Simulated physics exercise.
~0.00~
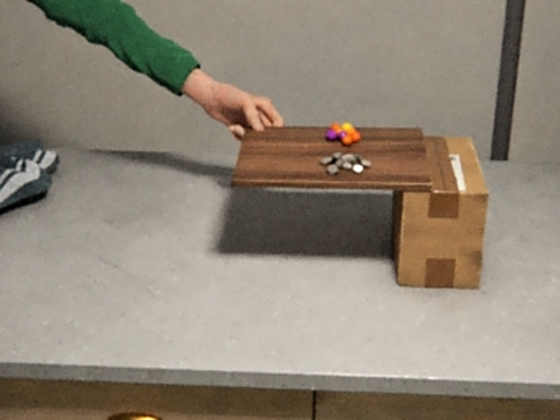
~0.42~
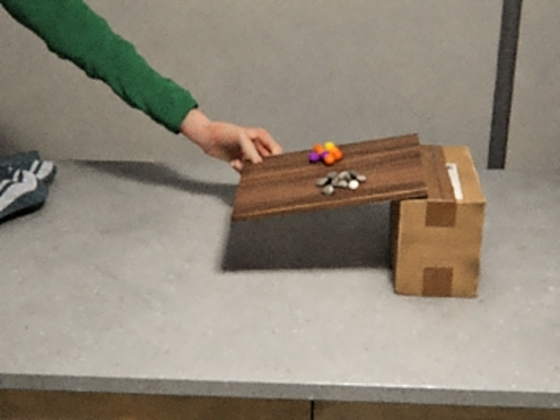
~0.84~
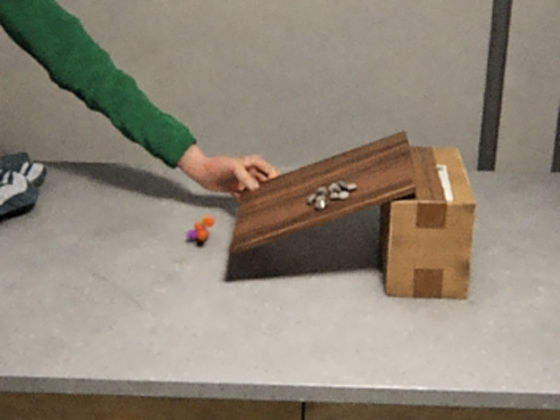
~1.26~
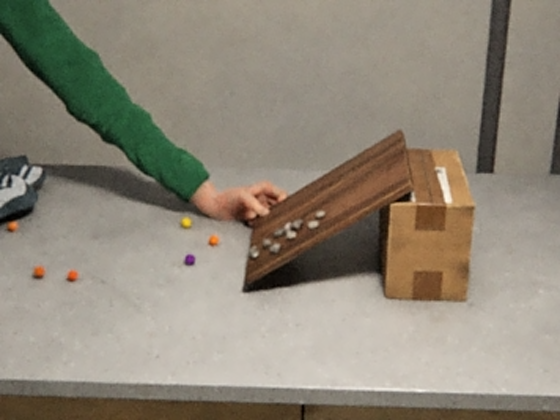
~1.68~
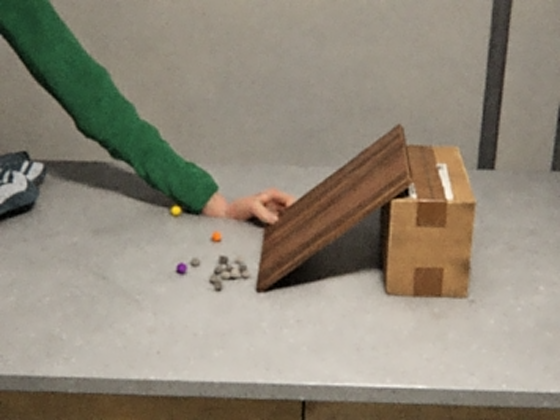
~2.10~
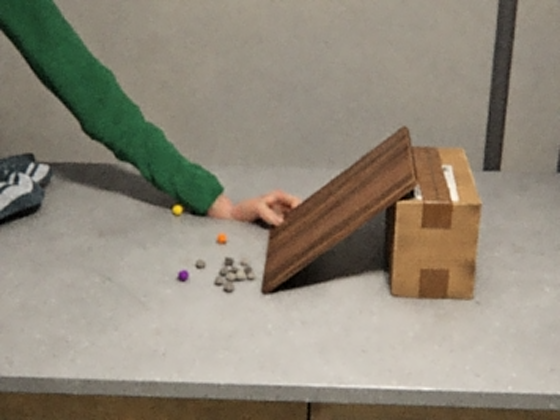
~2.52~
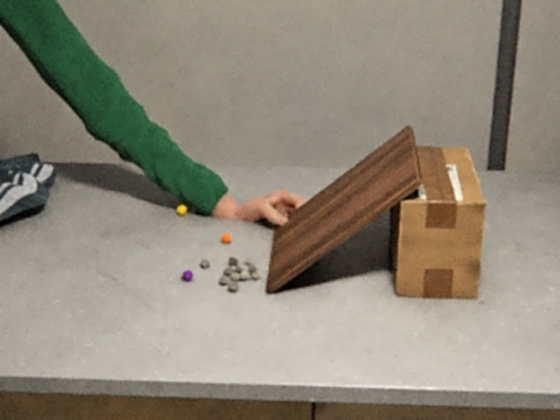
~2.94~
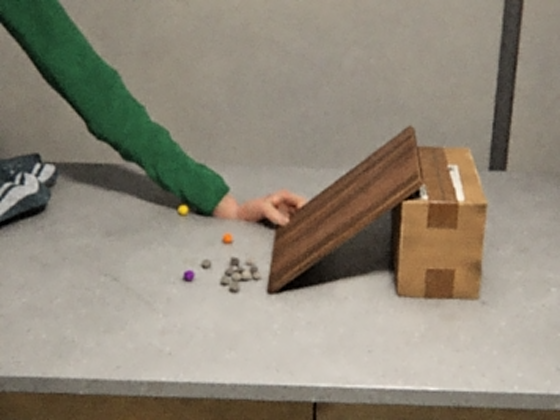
A hand in a green sleeve holds the left end of a dark wooden board above a grey counter, its right end propped on a brown cardboard box, seen from the front and slightly above. Small orange, purple and yellow balls sit behind a cluster of grey pebble-like pieces on the board. As the hand lowers its end, the balls roll off leftward and scatter while the grey pieces stay put. The slope steepens, and the grey pieces slide down onto the counter. They end bunched near the board's foot, with a yellow, an orange and a purple ball still in view and the hand holding the board steady.
